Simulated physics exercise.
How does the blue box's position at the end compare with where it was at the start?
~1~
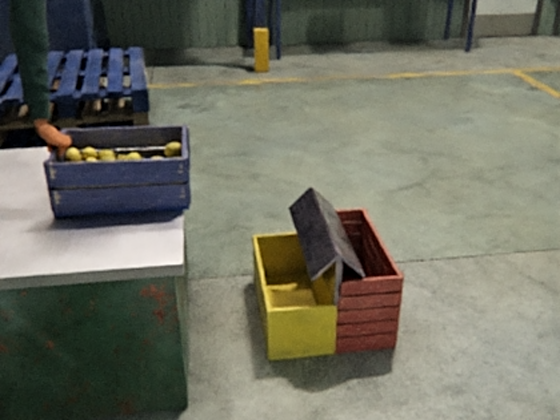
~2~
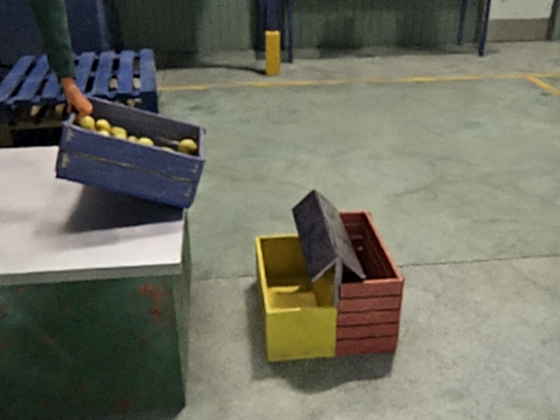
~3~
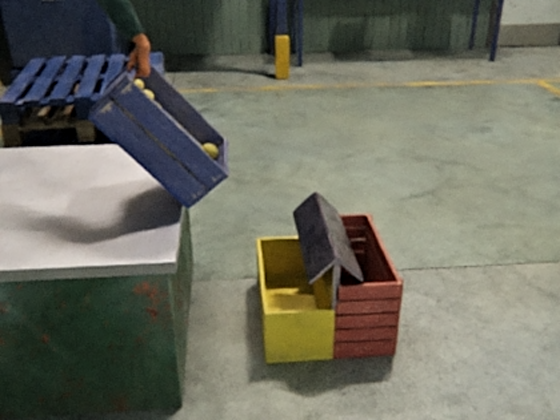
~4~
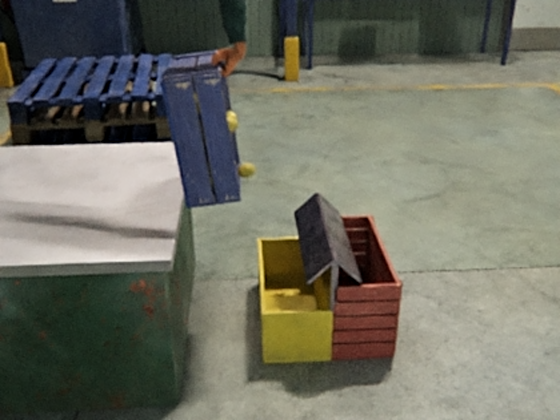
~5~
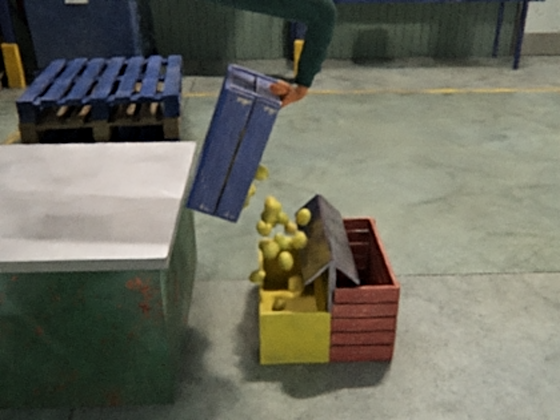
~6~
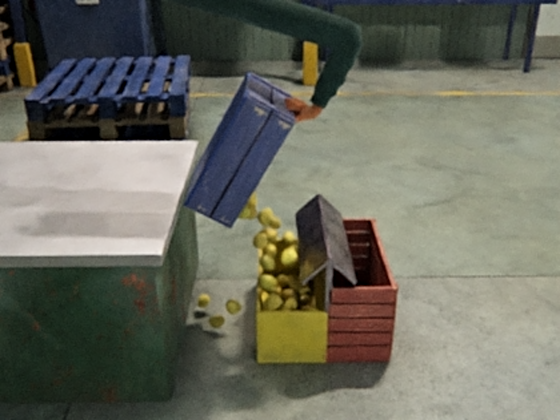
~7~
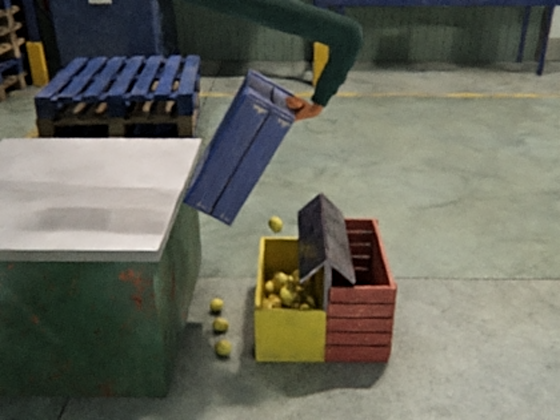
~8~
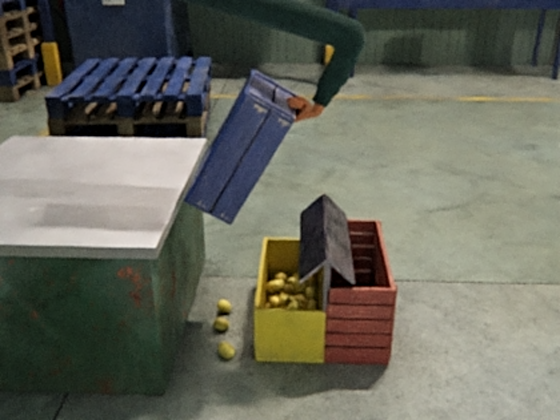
At the start the blue box sat upright on top of the bench near its right edge. By the end it was farther right, held up past the bench's edge and tipped over with its open side facing down towards the yellow bin.
A hand tipped a blue box of lemons off a bench until they tumbled out, mostly into the yellow bin beside a red one. Three landed on the floor short of the bins, and the box was held tilted, open end down.
